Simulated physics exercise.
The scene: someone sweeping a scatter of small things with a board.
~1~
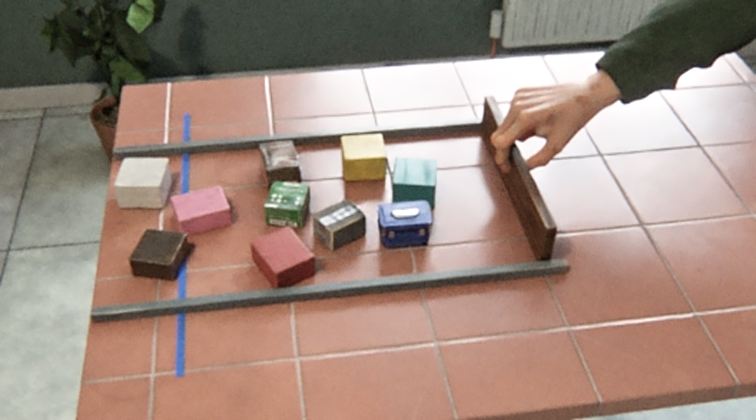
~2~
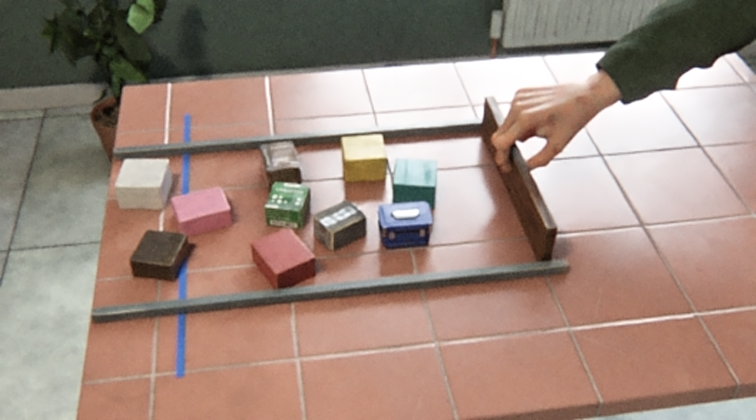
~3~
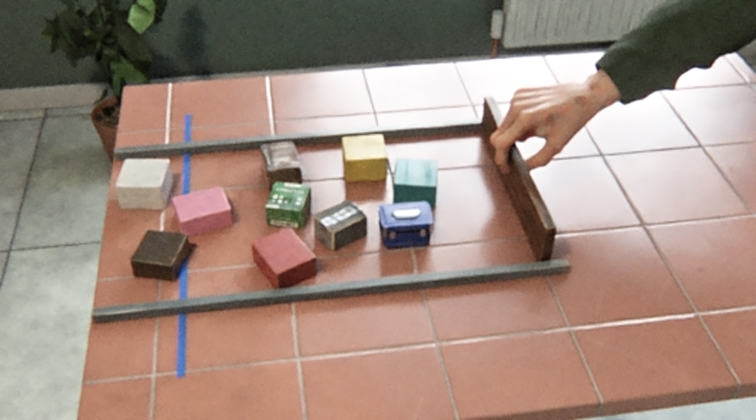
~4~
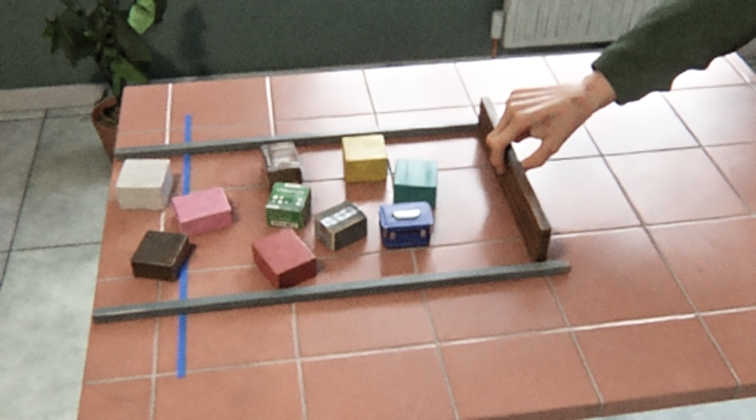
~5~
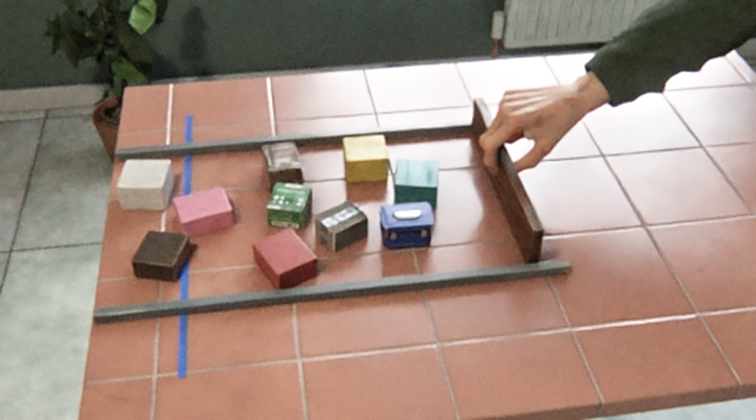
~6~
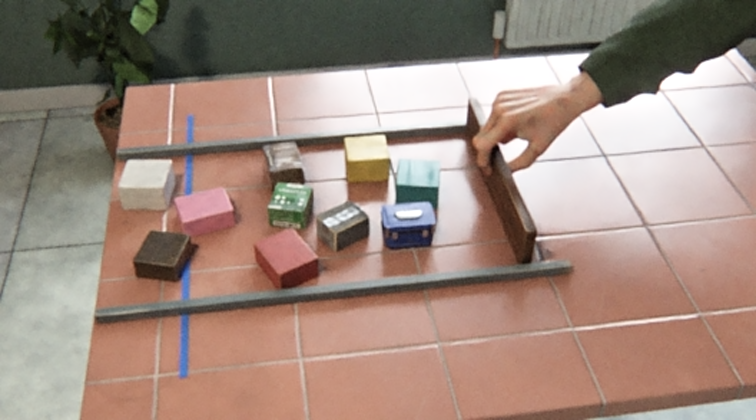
A hand slides a wooden board slightly left toward scattered colored blocks that stay still.
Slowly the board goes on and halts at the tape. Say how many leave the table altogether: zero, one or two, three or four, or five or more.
In the end the number that fall off is one or two.
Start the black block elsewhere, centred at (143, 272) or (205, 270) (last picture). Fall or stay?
The black block remains up; stays on.
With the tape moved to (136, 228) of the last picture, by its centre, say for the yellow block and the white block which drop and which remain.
The yellow block stays on; the white block tumbles off.
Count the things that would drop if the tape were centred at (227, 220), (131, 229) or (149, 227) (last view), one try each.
The counts: 0, 6 and 6.
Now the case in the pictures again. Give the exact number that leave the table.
The count is 2.
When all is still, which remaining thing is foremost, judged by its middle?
The black block.
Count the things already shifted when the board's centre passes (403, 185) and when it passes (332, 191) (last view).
By then 3, and 7.
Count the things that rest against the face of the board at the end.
The number is 4.
Early on, none off yet; white block at rest near (147, 185); black block at rest near (163, 255); pink block at rest near (205, 212).
A while later, none off yet; white block at rest near (147, 185); black block at rest near (163, 255); pink block at rest near (202, 211).
Further along, none off yet; white block travelled a little near (129, 184); black block moving near (153, 262); pink block travelled about its own width near (124, 215).
Finally, the number that fall off is one or two; lost, pink block and white block.
